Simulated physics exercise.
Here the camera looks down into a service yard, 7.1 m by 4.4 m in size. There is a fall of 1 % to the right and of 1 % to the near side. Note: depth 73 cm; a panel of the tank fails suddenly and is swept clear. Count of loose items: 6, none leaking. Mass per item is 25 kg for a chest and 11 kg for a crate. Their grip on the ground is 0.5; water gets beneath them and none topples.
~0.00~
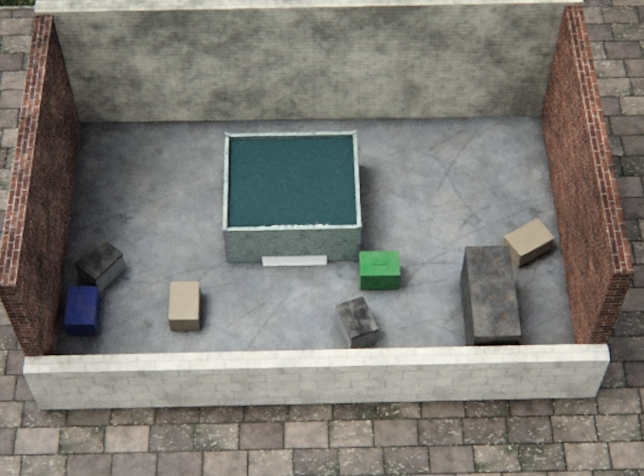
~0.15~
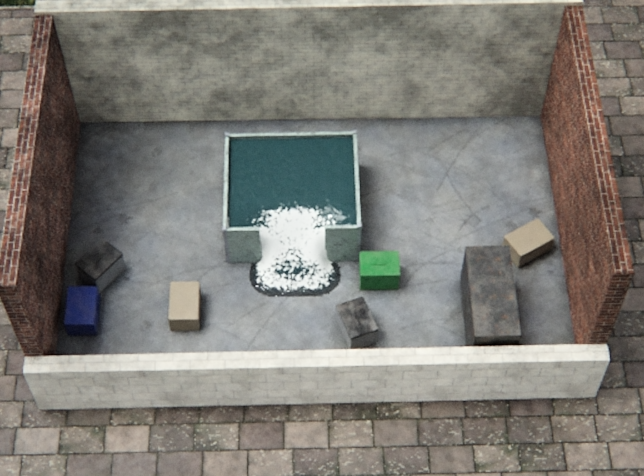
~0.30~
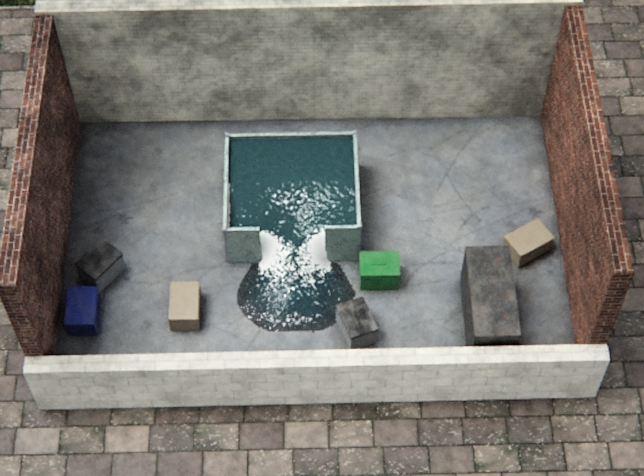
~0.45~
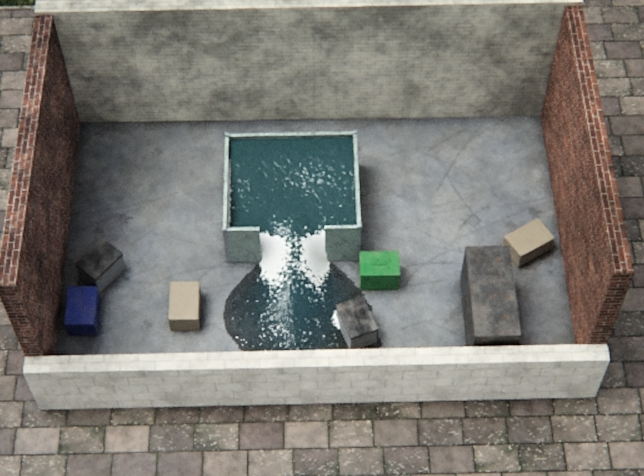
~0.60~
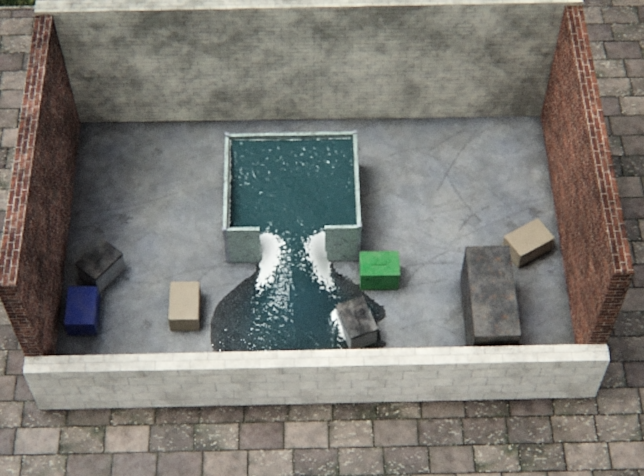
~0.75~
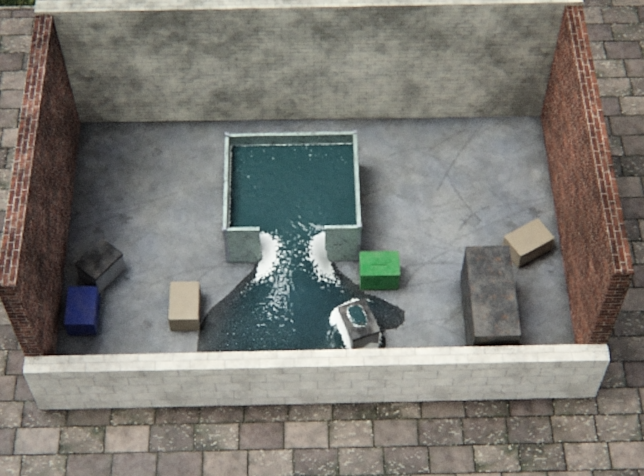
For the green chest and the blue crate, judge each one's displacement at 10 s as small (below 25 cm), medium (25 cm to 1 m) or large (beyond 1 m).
Green chest - small, blue crate - large.
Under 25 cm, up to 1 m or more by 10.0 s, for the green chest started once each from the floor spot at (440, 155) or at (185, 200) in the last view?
Taken in turn, it glides a modest way and then stays almost motionless.
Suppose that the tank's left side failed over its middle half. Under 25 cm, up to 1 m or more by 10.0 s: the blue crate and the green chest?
The blue crate is swept a long way; the green chest remains where it was.
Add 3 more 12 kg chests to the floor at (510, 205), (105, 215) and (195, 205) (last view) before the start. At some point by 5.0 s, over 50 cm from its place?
Going one by one: Not far enough, too far, not far enough.
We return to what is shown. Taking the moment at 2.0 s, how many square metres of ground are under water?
Close to 11.5 m2, I'd say.
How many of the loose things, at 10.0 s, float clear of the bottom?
Just then, the number is 3.
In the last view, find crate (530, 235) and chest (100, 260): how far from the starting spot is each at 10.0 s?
Respectively: 100 cm / 100 cm.
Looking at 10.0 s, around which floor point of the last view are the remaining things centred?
Mean position approx. (329, 250).
After 2.0 s the green chest is near (379, 263), 0.0 m from its start, aground; the blue crate is near (75, 300), 0.1 m from its start, aground; 1 afloat.
After 4.5 s the green chest is near (378, 262), 0.0 m from its start, aground; the blue crate is near (91, 178), 2.1 m from its start, aground; 0 afloat.
After 7.0 s the green chest is near (378, 262), 0.0 m from its start, aground; the blue crate is near (205, 131), 3.4 m from its start, afloat; 2 afloat.
After 10.0 s the green chest is near (378, 262), 0.0 m from its start, aground; the blue crate is near (330, 130), 4.6 m from its start, afloat; 3 afloat.
